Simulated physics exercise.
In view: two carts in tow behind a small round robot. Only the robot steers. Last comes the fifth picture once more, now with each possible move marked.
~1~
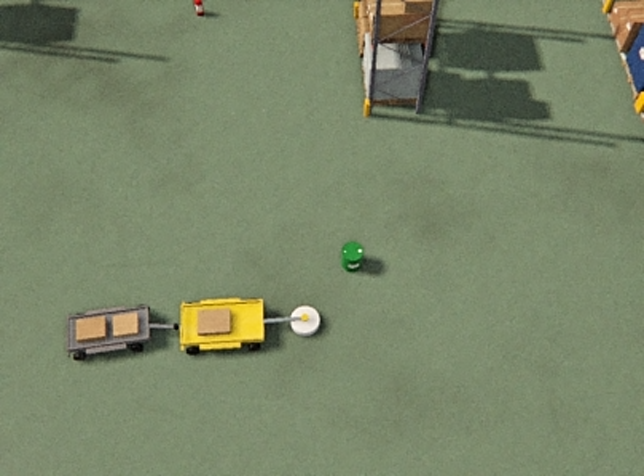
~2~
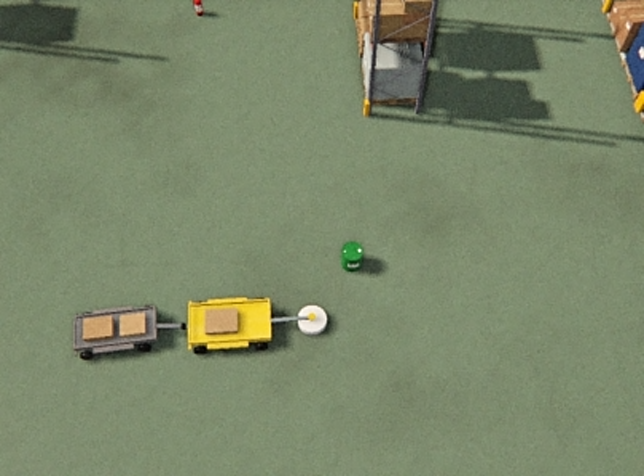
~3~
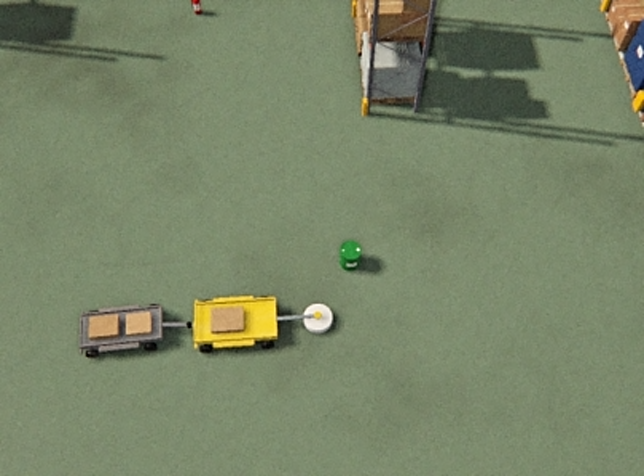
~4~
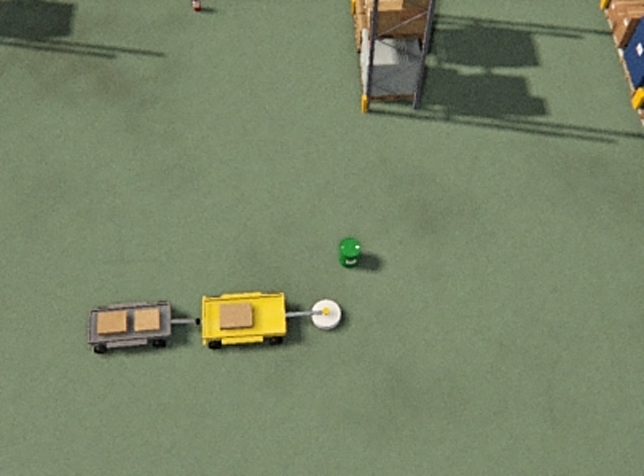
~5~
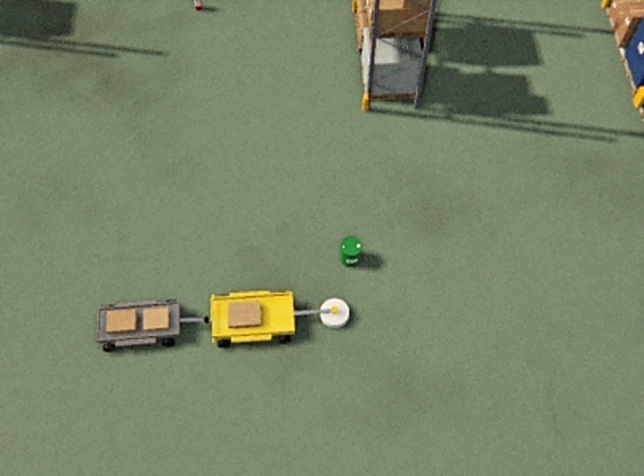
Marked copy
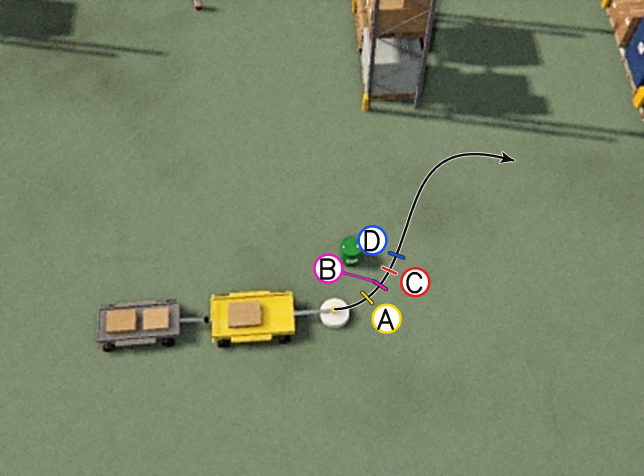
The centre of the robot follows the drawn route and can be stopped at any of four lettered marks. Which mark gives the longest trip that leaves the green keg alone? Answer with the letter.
D.
On the marked copy, A at (367, 298); B at (380, 285); C at (389, 271); D at (396, 255); the route from (335, 309) via (413, 209) to (514, 161).
Taking D. A third of the way, robot (366, 302), last cart (172, 320).
Two thirds of the way, robot (385, 281), last cart (200, 319).
When it is over, robot (396, 259), last cart (224, 317); nothing has been touched.
As for the rest, A is safe but short; B is safe but short; C is safe but short.
